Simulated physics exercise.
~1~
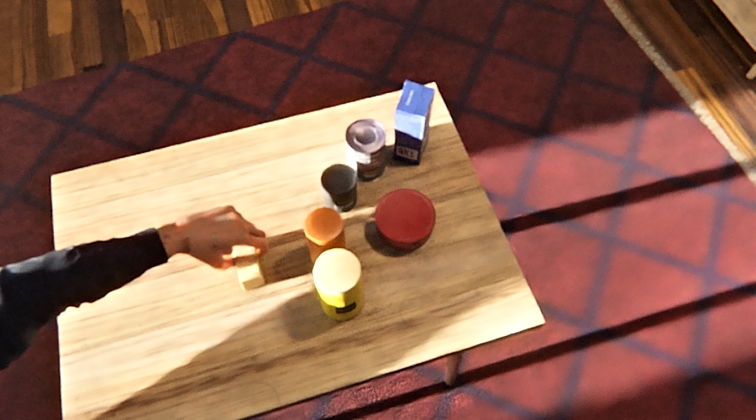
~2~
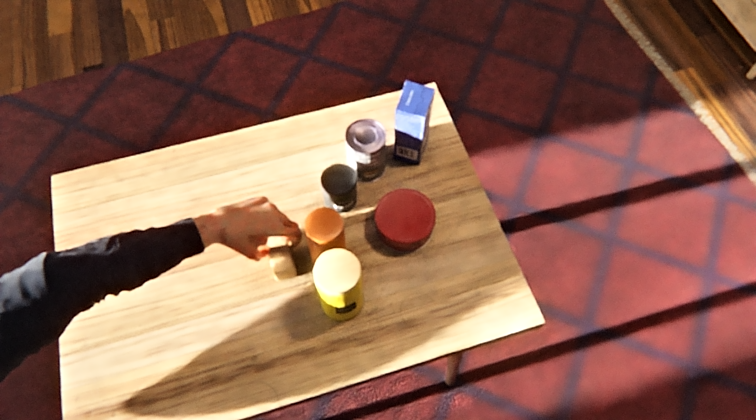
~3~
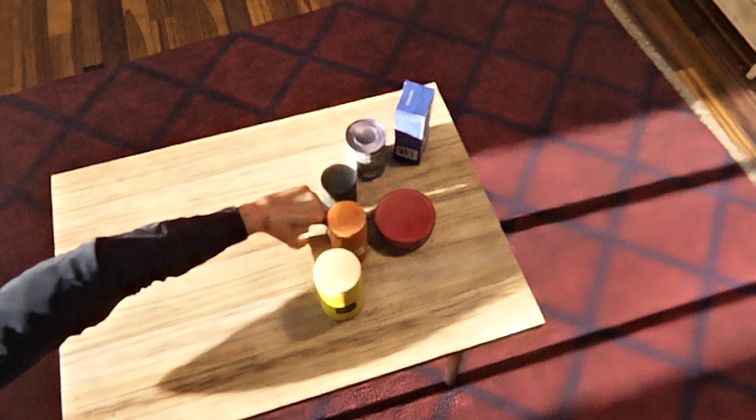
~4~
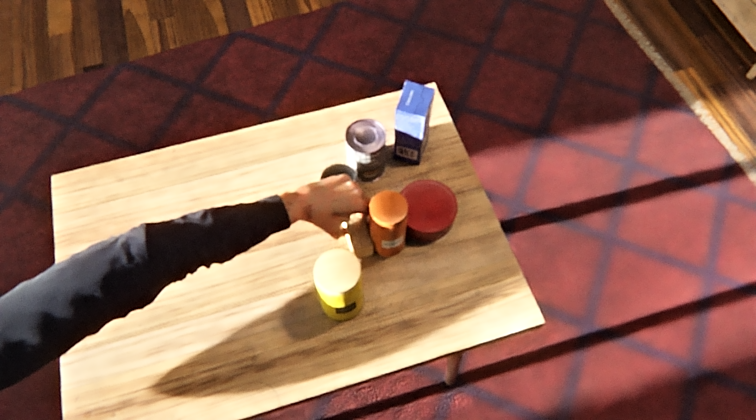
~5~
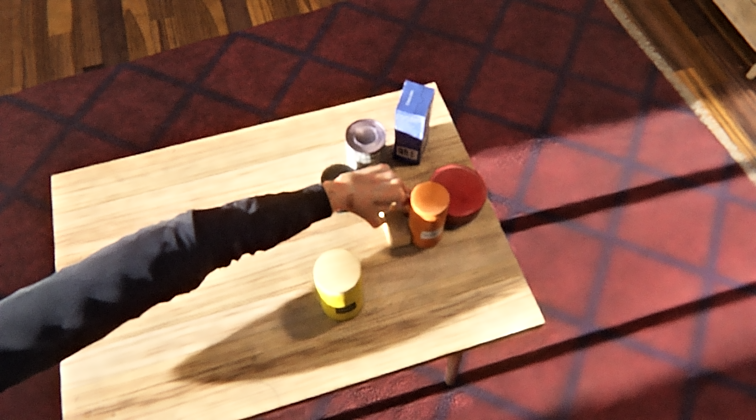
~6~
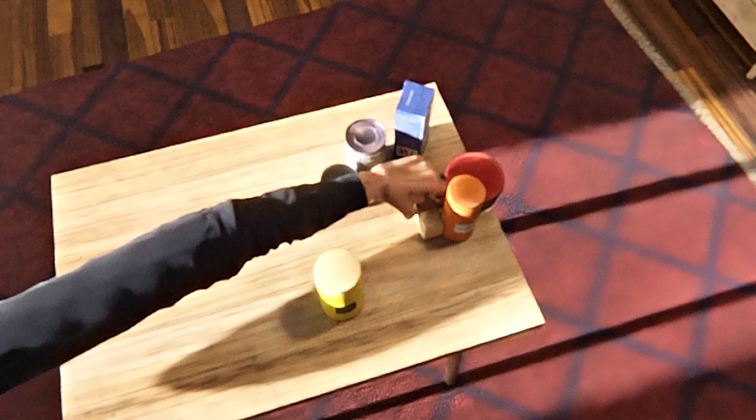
On a wooden table, a hand with a small block pushes an orange jar rightward, shoving a red tub to the edge.
